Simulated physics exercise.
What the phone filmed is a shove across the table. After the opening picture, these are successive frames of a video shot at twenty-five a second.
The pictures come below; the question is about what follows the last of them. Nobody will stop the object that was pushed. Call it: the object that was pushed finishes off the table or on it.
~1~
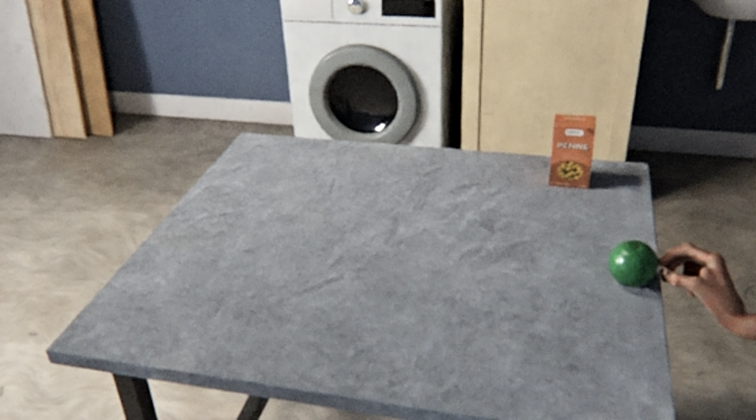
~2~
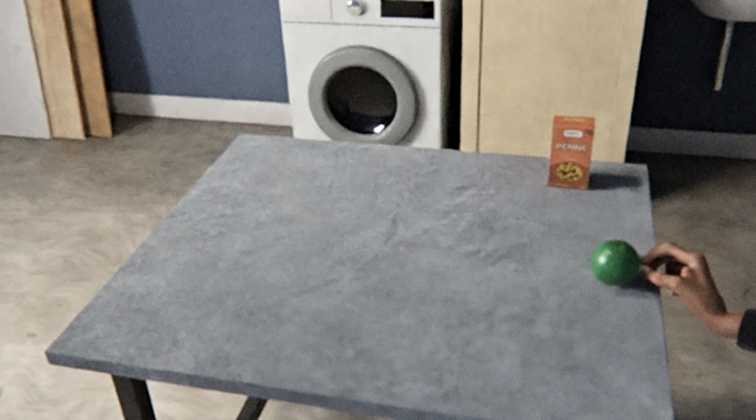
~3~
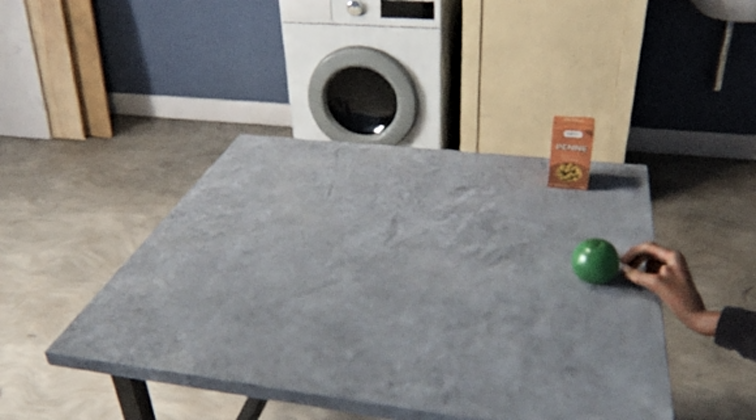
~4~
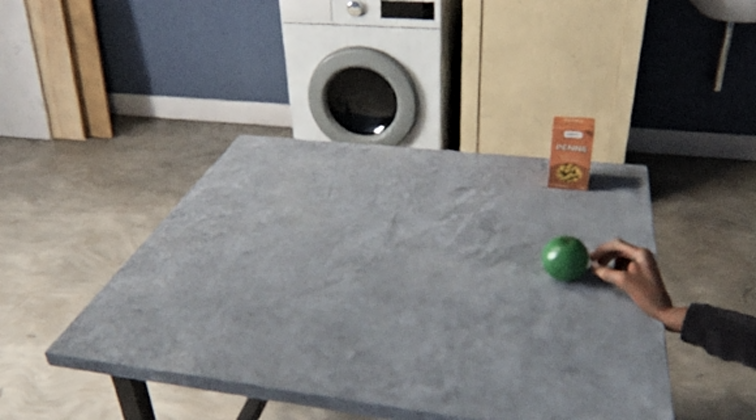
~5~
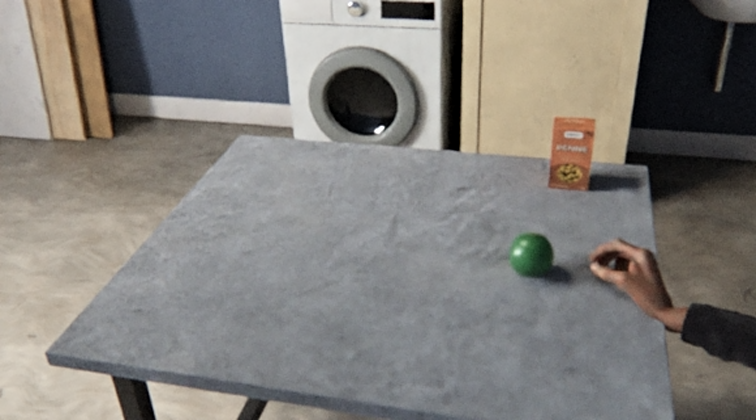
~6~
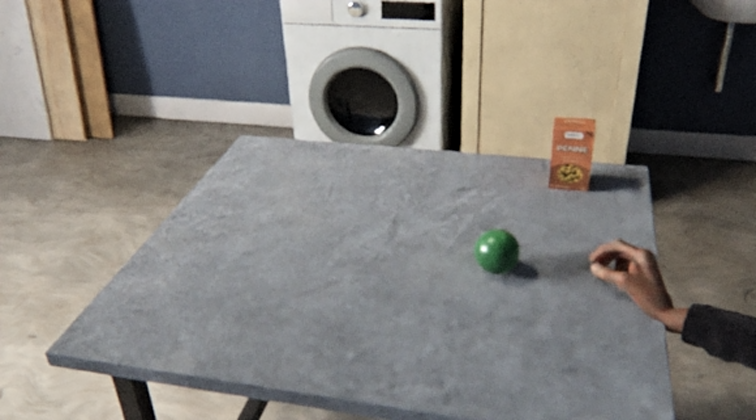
Off the table.
Then, 0.40 s on from there, green apple shifted well along near (204, 221).
Then, 0.90 s on from there, green apple now off the table.
In the end, off the table, green apple.
